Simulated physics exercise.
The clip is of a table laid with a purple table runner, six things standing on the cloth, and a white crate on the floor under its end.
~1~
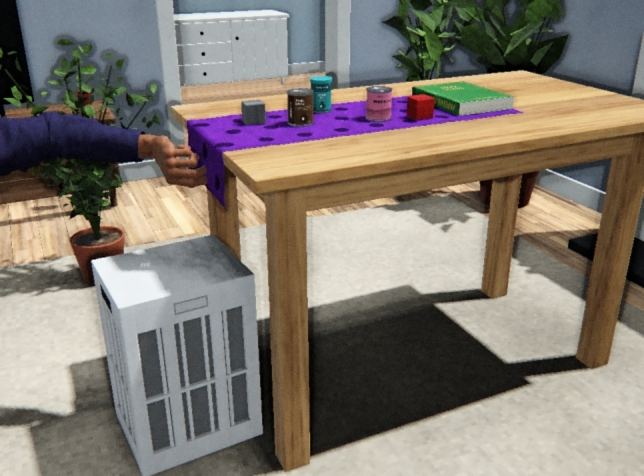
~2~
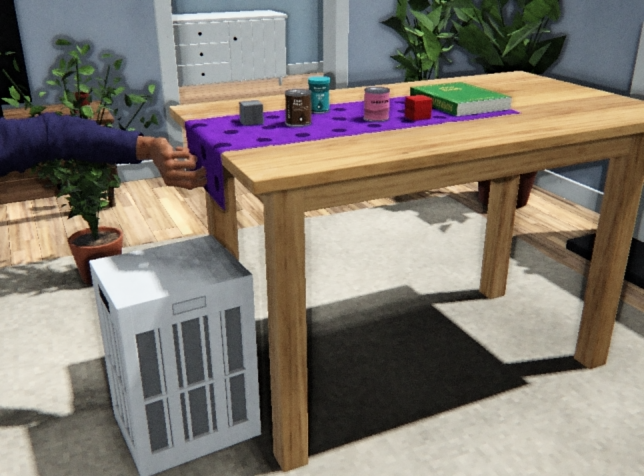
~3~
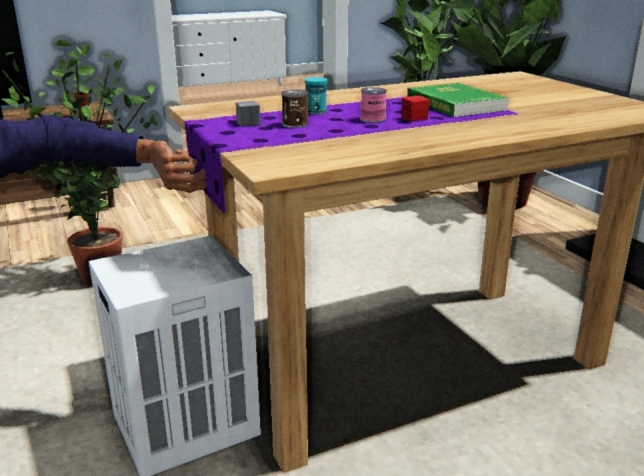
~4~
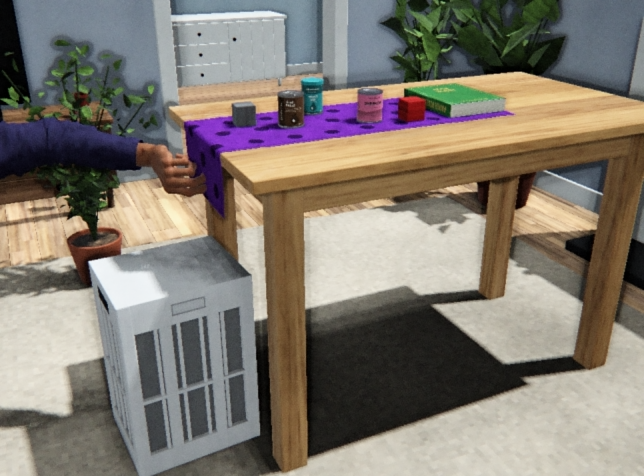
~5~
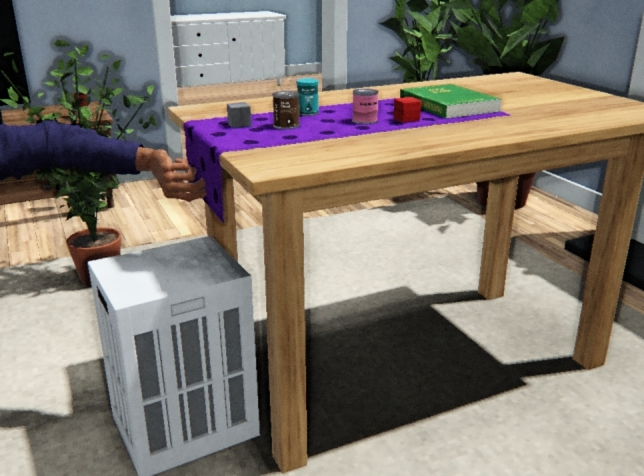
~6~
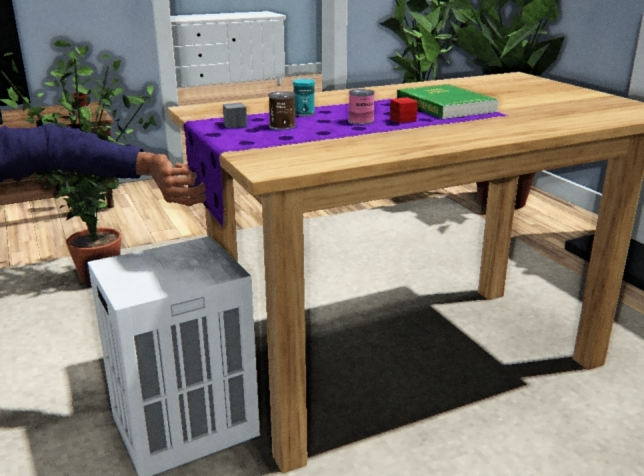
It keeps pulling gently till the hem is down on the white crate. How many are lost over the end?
Over the edge go one.
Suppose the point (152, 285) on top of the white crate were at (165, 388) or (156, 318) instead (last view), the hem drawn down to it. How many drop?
Then 4 and 2.
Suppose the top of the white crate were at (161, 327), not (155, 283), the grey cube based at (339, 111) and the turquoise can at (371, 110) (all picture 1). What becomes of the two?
The grey cube survives, the turquoise can survives.
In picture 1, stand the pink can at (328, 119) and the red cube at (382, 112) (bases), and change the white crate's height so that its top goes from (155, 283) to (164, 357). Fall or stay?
The pink can tumbles off, the red cube holds on.
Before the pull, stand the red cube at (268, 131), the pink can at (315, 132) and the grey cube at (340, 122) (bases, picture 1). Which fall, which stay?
The red cube is carried off, the pink can holds on, the grey cube keeps its place on top.
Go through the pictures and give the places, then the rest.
In the first frame, hem (226, 210); grey cube (253, 102); brown can (300, 91); turquoise can (321, 78); pink can (379, 89); red cube (421, 97); top of the crate (155, 283).
In the second frame, hem (226, 210); grey cube (251, 102).
In the third frame, hem (225, 214); brown can (295, 92).
In the fourth frame, hem (225, 218); turquoise can (312, 80); top of the crate (153, 284).
In the fifth frame, hem (224, 223); pink can (365, 91).
In the sixth frame, hem (223, 228); grey cube (234, 105); brown can (282, 94); turquoise can (304, 81); pink can (362, 92); red cube (404, 100).
Early on, hem near (206, 236); all still up.
Midway, hem on the crate; grey cube gone.
Finally, hem on the crate; grey cube gone. The table loses one.
